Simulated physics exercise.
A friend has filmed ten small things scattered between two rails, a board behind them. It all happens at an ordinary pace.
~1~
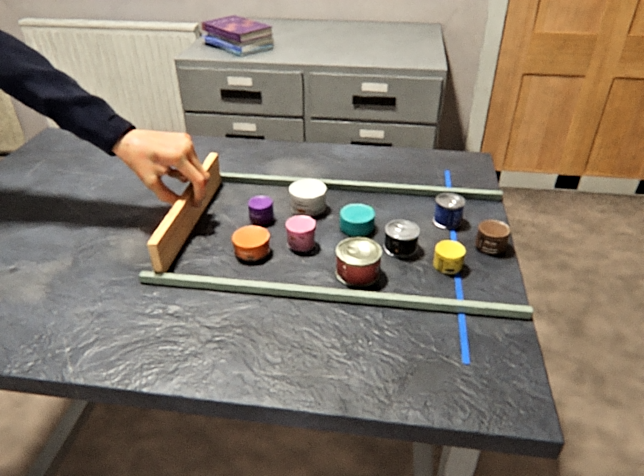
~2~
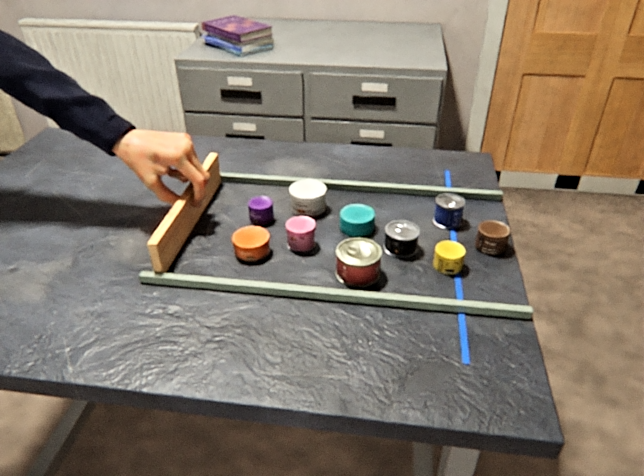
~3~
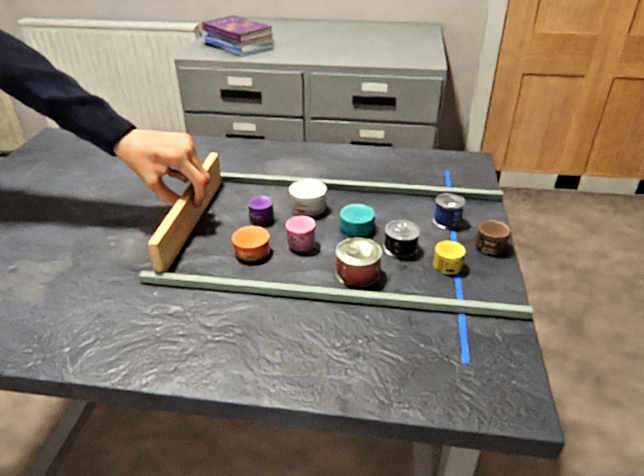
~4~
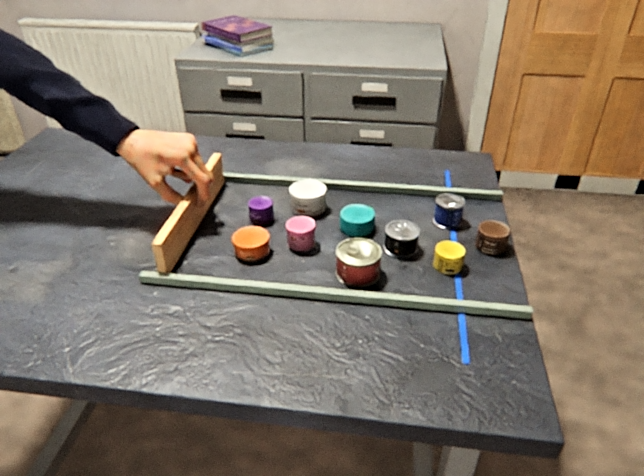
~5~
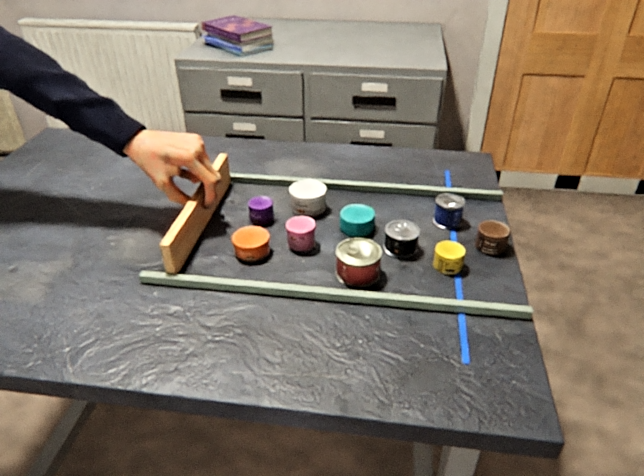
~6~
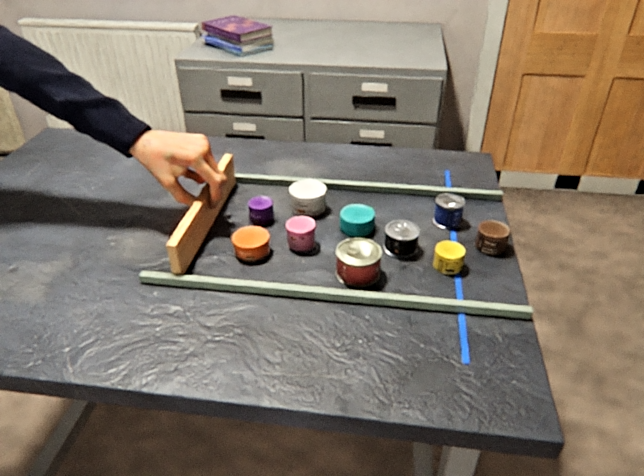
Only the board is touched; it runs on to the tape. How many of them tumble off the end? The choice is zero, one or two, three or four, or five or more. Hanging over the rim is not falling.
The number that fall off is one or two.
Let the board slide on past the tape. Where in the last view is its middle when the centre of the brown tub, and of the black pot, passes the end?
About (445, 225), and (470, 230) for the other.
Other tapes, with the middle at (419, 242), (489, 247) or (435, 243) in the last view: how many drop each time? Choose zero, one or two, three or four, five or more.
One after another: None at all; five or more; none.
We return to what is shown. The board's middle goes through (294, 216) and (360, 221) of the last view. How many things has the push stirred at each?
4 and 7.
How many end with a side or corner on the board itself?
It touches 4.
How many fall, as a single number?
In all, 1 of them.
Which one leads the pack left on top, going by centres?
The blue tin.
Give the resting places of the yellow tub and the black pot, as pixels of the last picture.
First (511, 267), then (502, 246).
Soon after, none off yet; brown tub at rest near (492, 238); blue tin at rest near (449, 211); yellow tub at rest near (449, 258).
In the end, the number that fall off is one or two; gone, brown tub.
